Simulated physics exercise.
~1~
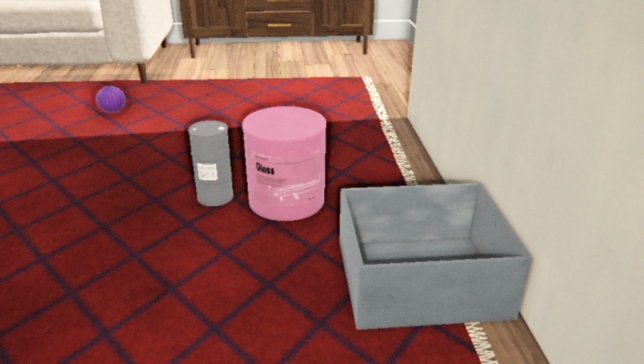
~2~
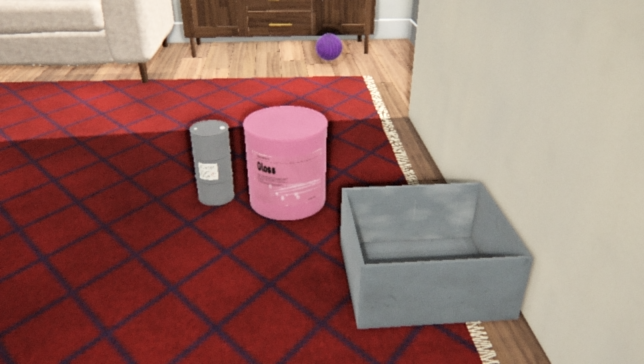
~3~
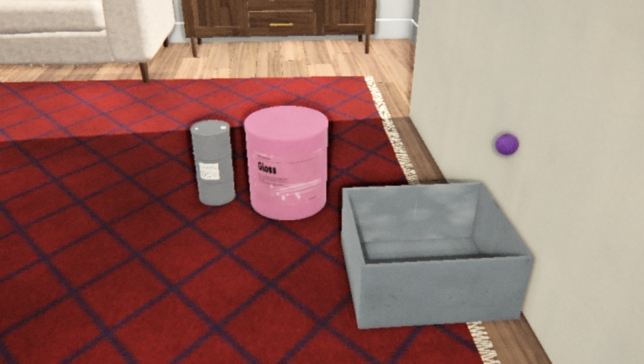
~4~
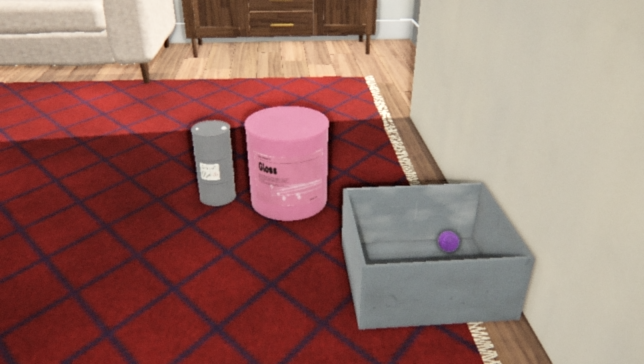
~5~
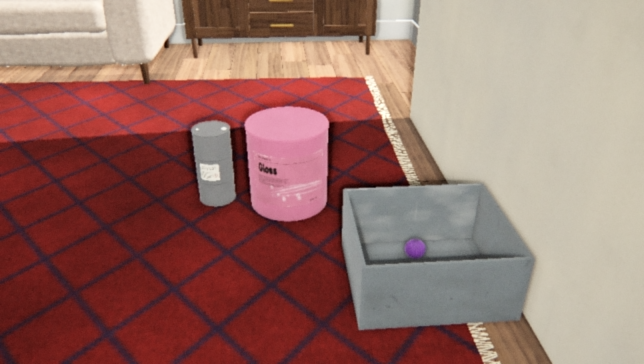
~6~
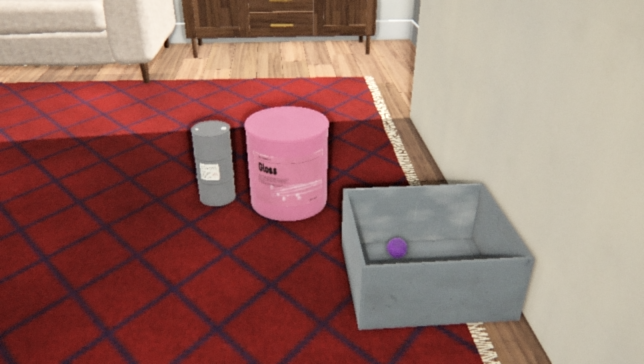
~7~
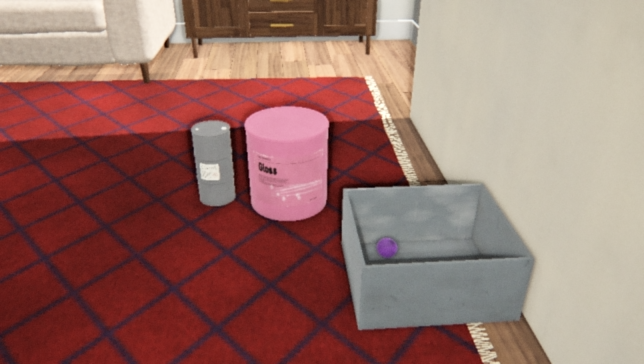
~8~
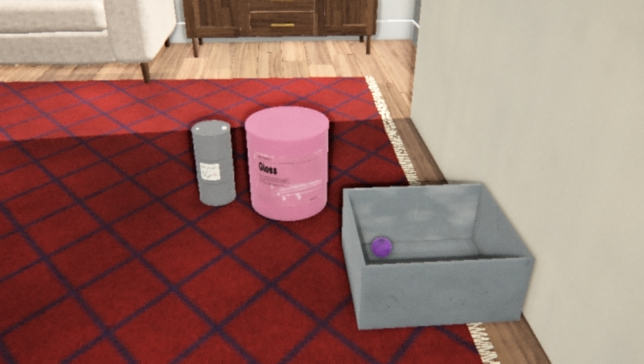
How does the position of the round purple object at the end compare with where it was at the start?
At the start it is at the upper left, above the red rug and to the left of the canister and pail. By the end it is inside the grey box on the right, toward the box's left side.
Open grey box near a pink pail receiving a round purple object that flies right, drops in and shifts left inside.
